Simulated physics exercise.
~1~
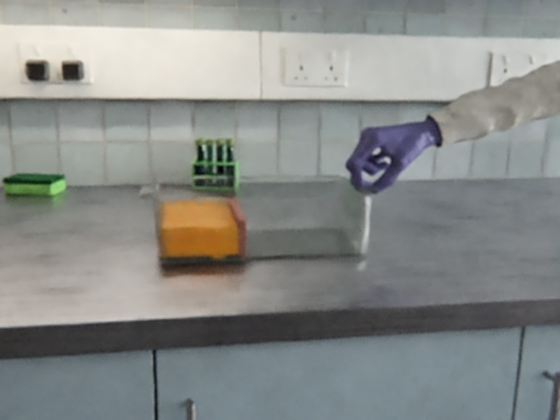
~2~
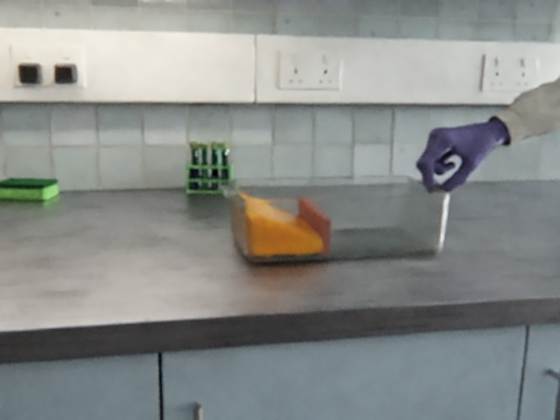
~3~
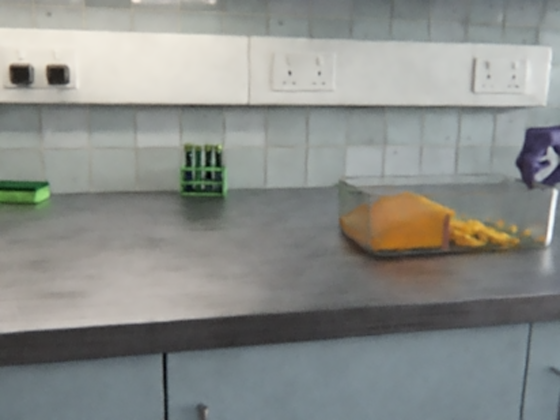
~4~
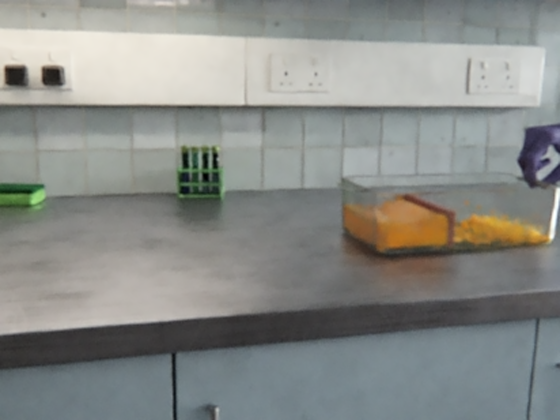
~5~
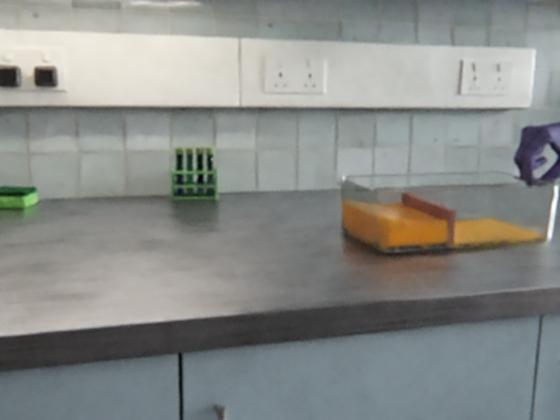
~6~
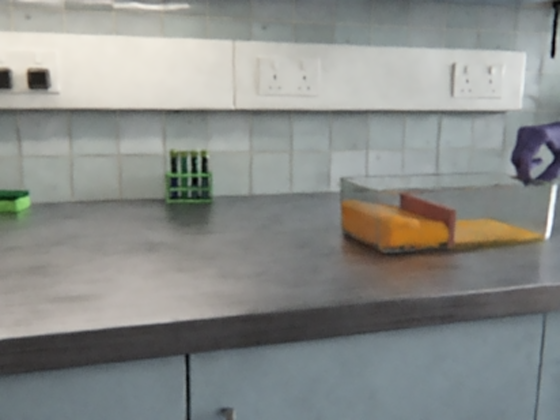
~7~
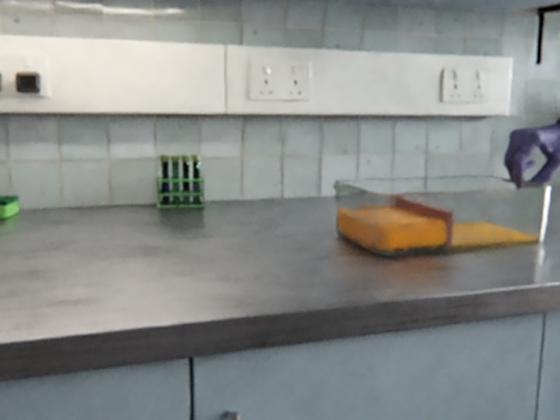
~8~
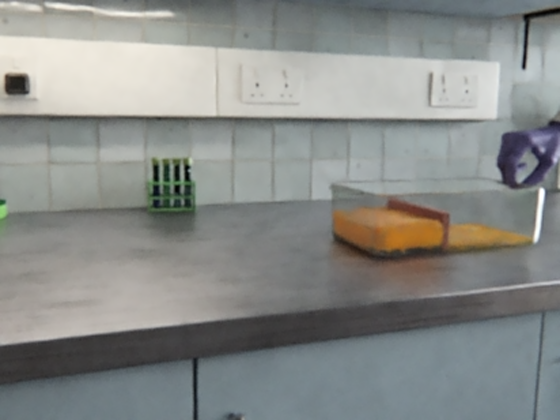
A purple-gloved hand in a pale sleeve grips the right end of a clear, open box on a grey worktop, seen from the front and slightly above. Orange juice fills the box's left side, held by a reddish-brown divider, while a green rack of tubes and a green sponge sit behind to the left, below wall sockets. The hand pulls the box to the right, and the juice tilts, then surges over the divider. The box stops and the splashing settles. Most juice remains on the left, with a shallow layer on the right.
